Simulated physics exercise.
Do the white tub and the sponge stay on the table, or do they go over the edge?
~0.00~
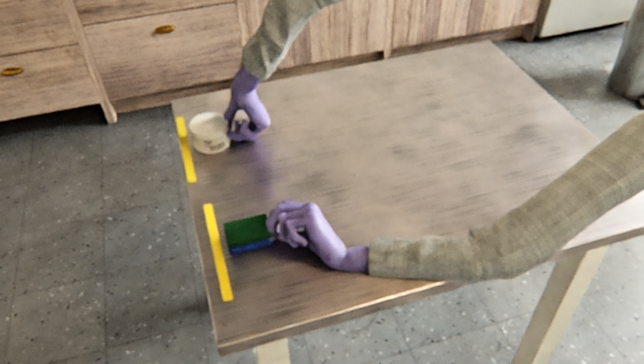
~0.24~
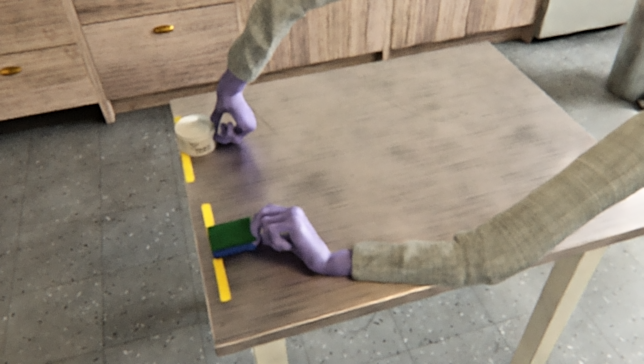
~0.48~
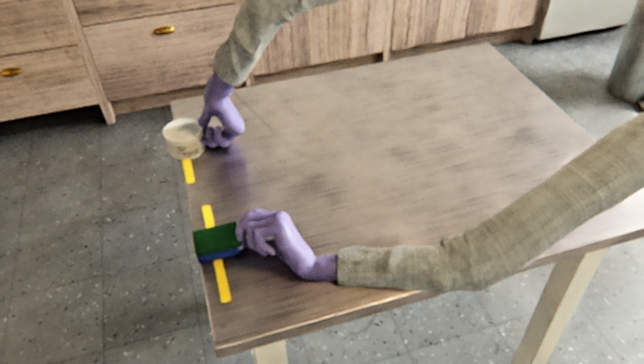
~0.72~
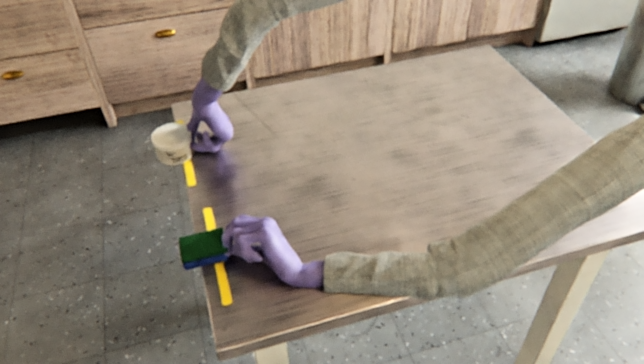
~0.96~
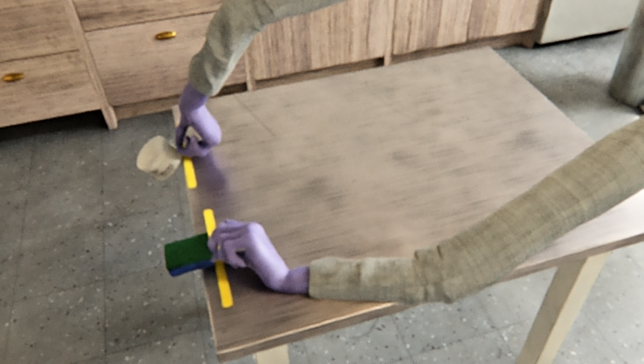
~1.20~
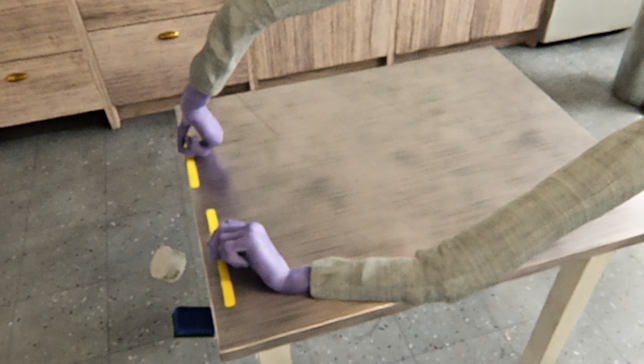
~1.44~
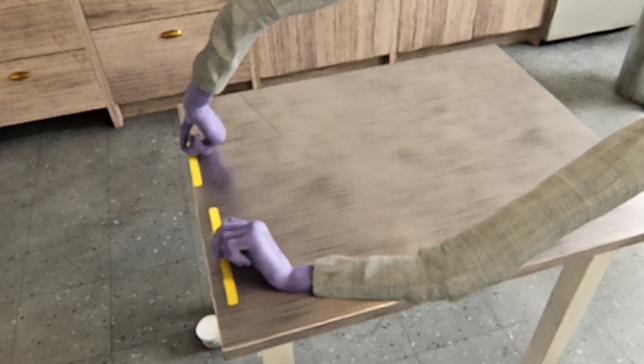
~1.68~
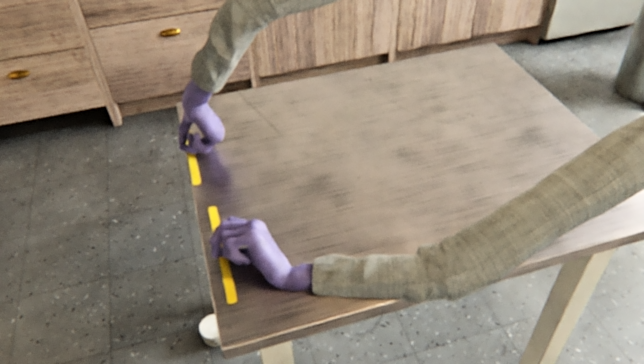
Both go over the edge. The white tub and the sponge tip past the left side of the table and drop to the floor.
Two purple-gloved hands in greenish-grey sleeves reach across a brown wooden table in a room with wooden cabinets and a speckled grey floor, seen from above by a slightly swaying camera. The far hand pushes a small white tub and the near hand pushes a green and blue sponge, both moving left towards yellow tape strips along the table's left edge. The tub and sponge slide over the tape, stick out past the edge and tip. Both then drop as the hands stop at the tape. The tub ends on the floor beside the table's near corner, while the sponge is out of sight.
